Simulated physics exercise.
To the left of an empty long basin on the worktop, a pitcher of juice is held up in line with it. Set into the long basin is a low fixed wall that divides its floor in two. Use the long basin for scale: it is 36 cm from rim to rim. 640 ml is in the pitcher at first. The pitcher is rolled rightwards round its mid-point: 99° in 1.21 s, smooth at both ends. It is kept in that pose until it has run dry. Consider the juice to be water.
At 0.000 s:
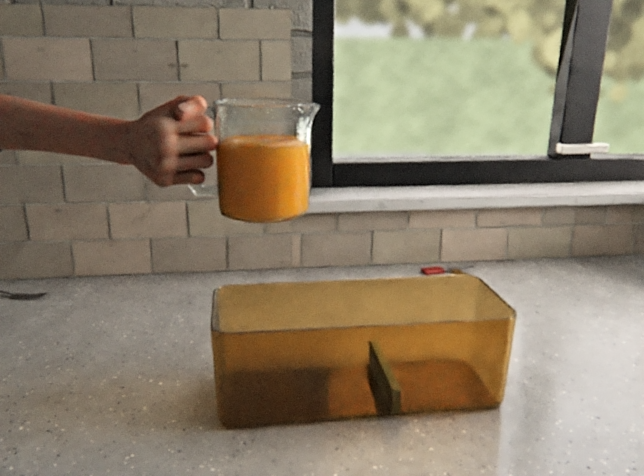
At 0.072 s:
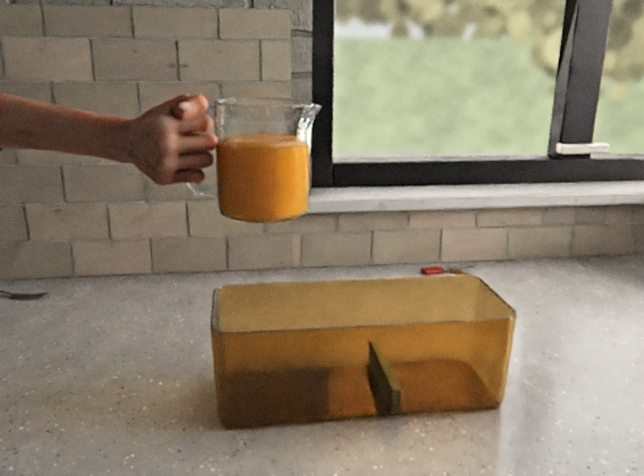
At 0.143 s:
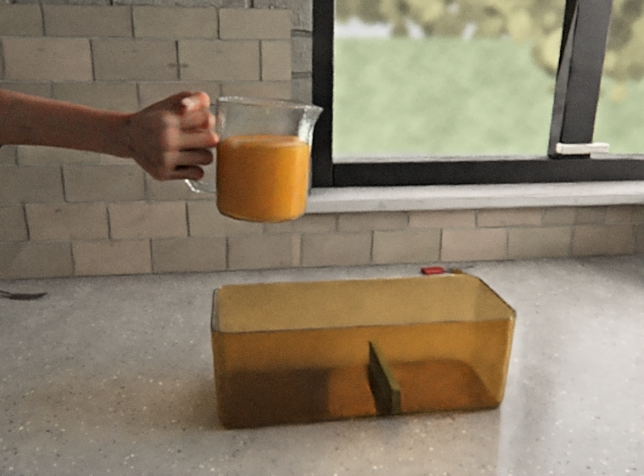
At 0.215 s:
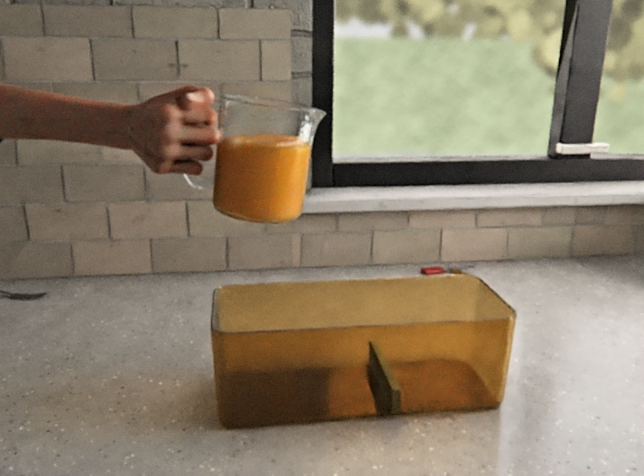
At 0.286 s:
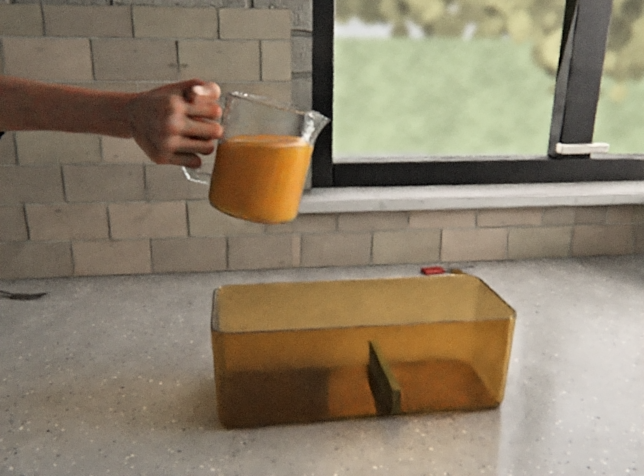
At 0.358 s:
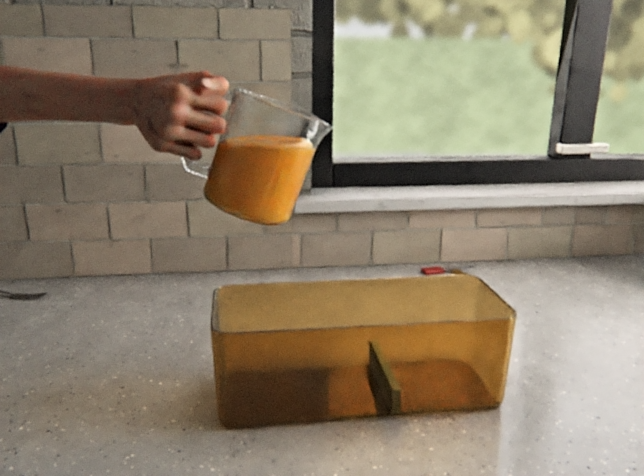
At first, a hand holds a glass pitcher of orange juice upright above a worktop, over the left part of a long amber basin with a low divider inside. The pitcher then tilts gradually to the right, its spout lowering while the juice stays level inside and the basin stays still.
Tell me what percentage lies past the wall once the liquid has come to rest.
Some 68 per cent.
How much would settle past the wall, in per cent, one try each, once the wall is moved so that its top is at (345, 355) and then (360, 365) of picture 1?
I'd put it at about 95 per cent for the first and about 90 per cent for the second.
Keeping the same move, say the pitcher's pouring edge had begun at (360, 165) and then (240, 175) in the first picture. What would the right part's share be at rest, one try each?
First 95, then 10 per cent.
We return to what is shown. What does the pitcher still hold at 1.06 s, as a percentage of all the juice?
Near 38 in a hundred.
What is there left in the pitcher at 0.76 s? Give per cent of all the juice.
Close to 90 percent of the liquid remains at that time.
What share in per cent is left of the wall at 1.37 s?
The left part holds some 18 per cent.
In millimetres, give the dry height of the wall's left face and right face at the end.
About 28 mm on the left, about 10 mm on the right.
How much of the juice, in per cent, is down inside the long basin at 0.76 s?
Near 0 in a hundred.
Then, 0.76 s in, the tilt is 69° and 89 per cent is still to pour, 0 is left of the wall and 0 right of it.
Then, 1.06 s in, the tilt is 95° and 38 per cent is still to pour, 5 is left of the wall and 31 right of it.
Then, 1.37 s in, the tilt is 99° and 8 per cent is still to pour, 19 is left of the wall and 65 right of it.
Then, 1.71 s in, the tilt is 99° and 1 per cent is still to pour, 29 is left of the wall and 67 right of it.
Finally, 31 per cent lies left of the wall, 68 right of it and 1 outside.
